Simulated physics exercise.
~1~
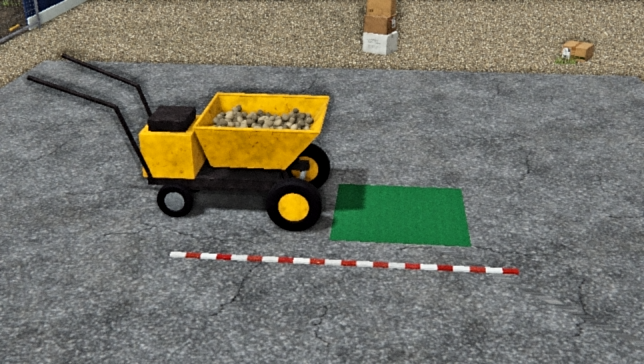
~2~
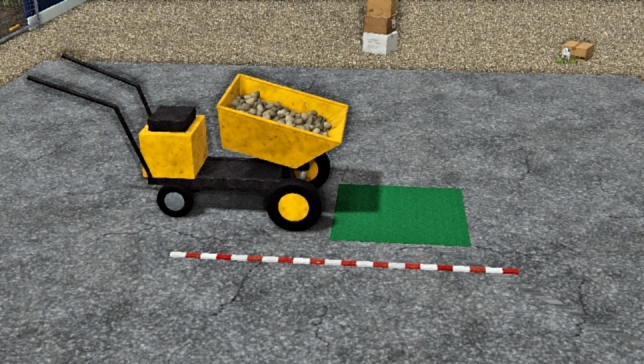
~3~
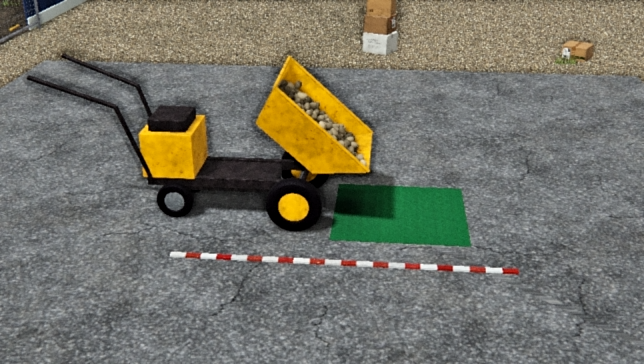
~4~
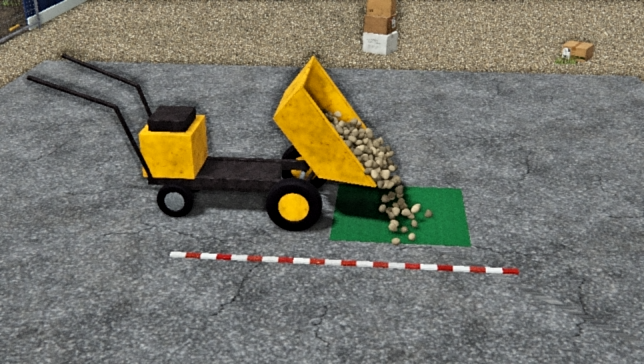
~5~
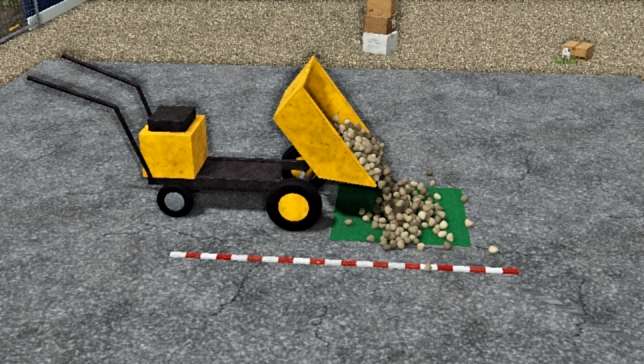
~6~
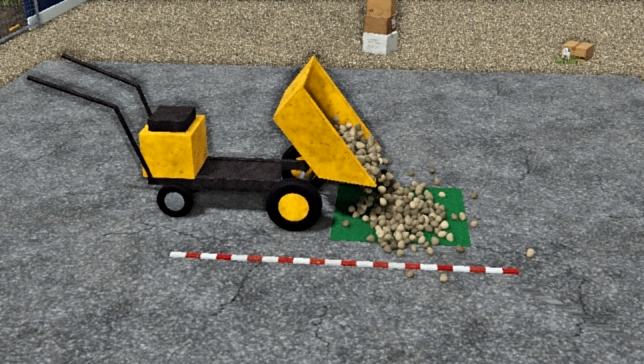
On a cracked grey paved yard edged with gravel, seen from above and to the side, a yellow and black powered barrow stands on the left, its tray full of rounded stones. A green sheet lies flat to its right, with a red and white striped staff in front. The tray tips steadily forward to the right while the stones stay inside. Once it is steep, they spill over the lip and spread across the sheet. The tray stays raised, still holding many stones, with a heap on the sheet and a few scattered beyond it.
